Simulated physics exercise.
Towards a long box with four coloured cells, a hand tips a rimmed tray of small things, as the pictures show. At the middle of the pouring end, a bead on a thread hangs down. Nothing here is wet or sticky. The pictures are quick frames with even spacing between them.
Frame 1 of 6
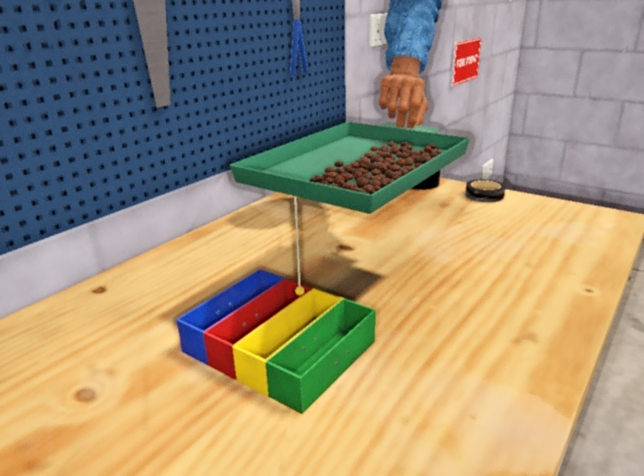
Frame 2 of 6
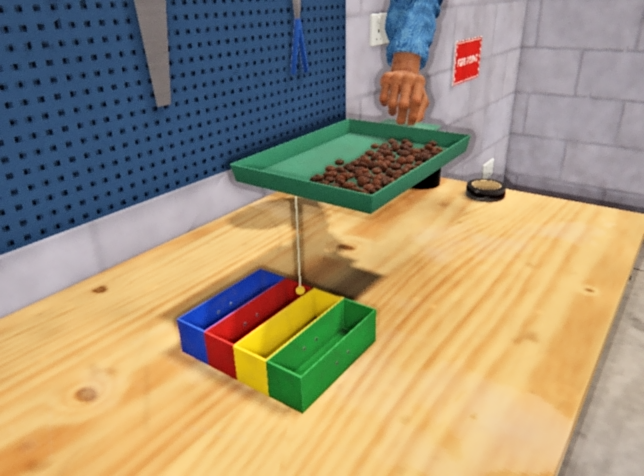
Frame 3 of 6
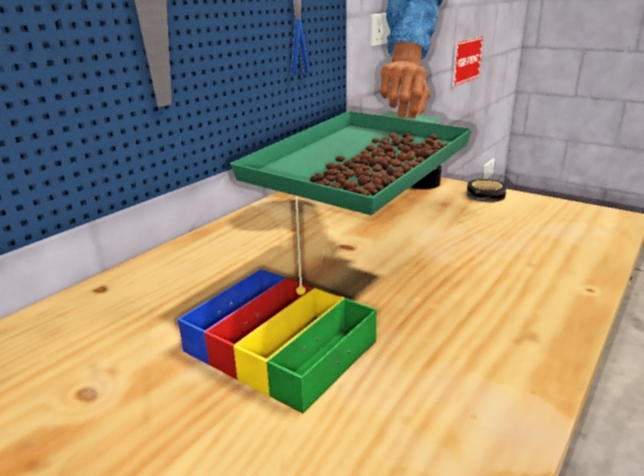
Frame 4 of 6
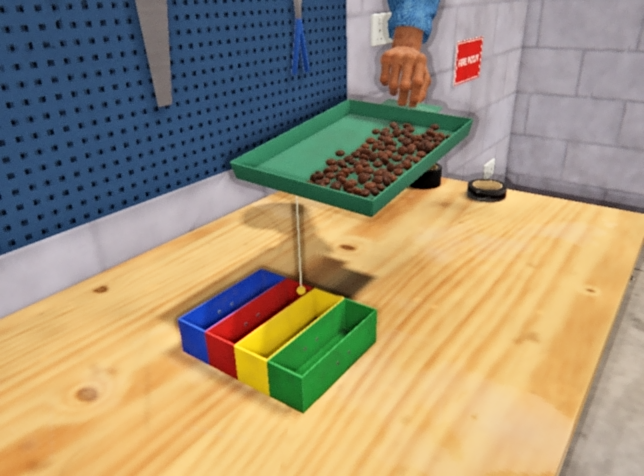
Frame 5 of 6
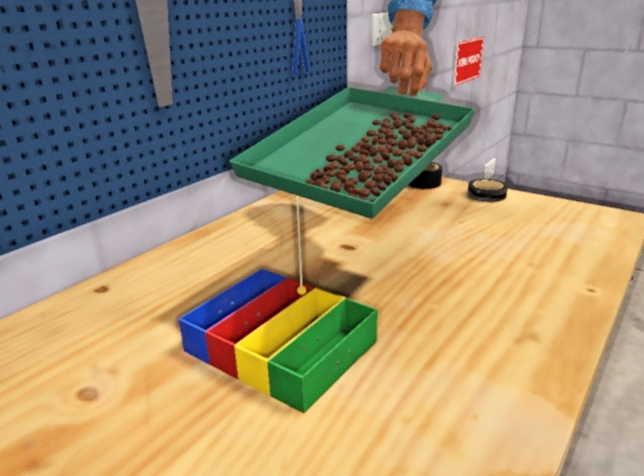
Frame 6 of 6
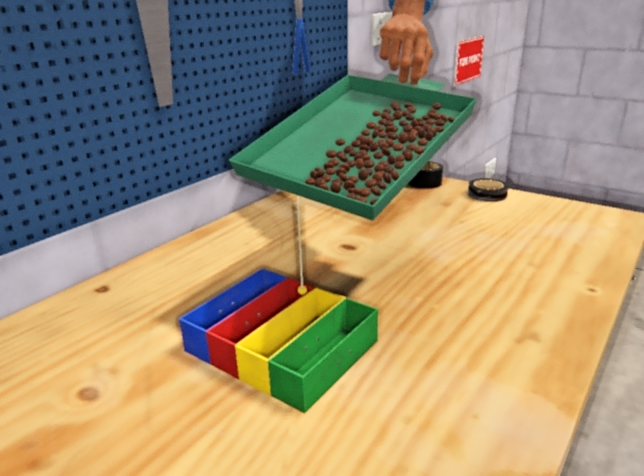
In a workshop corner with a blue pegboard and grey block walls, a still camera looks down at a wooden bench. A green rimmed tray of small brown drops hovers above a box of blue, red, yellow and green cells, a bead hanging on a thread between. Beneath a hand, the tray's far side rises steadily, its near edge dipping slightly rightward, while the drops spread a little.
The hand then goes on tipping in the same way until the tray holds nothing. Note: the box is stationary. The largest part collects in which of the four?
In the green cell.
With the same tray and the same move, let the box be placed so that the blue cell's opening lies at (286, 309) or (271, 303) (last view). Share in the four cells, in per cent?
Result: 100 % and 100 %.
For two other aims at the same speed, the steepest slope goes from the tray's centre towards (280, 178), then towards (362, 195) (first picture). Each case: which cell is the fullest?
So, in order: The blue one, then the green one.
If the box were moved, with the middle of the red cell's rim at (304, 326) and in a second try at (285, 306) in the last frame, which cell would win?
So it's yellow for the first shift and that green cell for the second.
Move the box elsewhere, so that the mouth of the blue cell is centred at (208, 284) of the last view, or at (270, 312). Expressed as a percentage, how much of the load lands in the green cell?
First position: Some 0 %; second position: Some 30 %.
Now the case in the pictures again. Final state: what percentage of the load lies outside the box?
My guess is about 50 percent.
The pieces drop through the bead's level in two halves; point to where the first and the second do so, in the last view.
First around (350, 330), afterwards around (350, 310).
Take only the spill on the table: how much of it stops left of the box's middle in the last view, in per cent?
Near 0 per cent.
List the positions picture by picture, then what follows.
The first frame shows corners of the pouring end at (234, 164) and (370, 194), level; middle of the load at (382, 168), flat chocolate drops; bead on its thread at (300, 291); blue cell at (192, 339); red cell at (220, 353); yellow cell at (251, 368); green cell at (284, 384).
The second frame shows corners of the pouring end at (235, 164) and (371, 194), level; middle of the load at (383, 166).
The third frame shows corners of the pouring end at (235, 163) and (371, 196), tipped barely, lowest at the right corner; middle of the load at (383, 163).
The fourth frame shows corners of the pouring end at (234, 162) and (371, 198), tipped a little, lowest at the right corner; middle of the load at (384, 158).
The fifth frame shows corners of the pouring end at (234, 160) and (372, 201), tipped a little, lowest at the right corner; middle of the load at (384, 153).
The sixth frame shows corners of the pouring end at (234, 159) and (372, 203), tipped clearly, lowest at the right corner; middle of the load at (384, 147); blue cell at (195, 338); red cell at (223, 352); yellow cell at (253, 367); green cell at (287, 383).
Soon after the last picture, tray tipped steeply; nearly all on the tray; a stray few falling or outside the box.
A little later, tray tipped right over; about a third on the tray; about a quarter in the green cell; about a third falling or outside the box.
Later still, tray tipped past a quarter turn; about half in the green cell; a small part in the yellow cell; a stray few in the red cell; about half falling or outside the box.
At rest, tray tipped past a quarter turn; about half in the green cell; a small part in the yellow cell; a stray few in the red cell; none in the blue cell; about half outside the box.
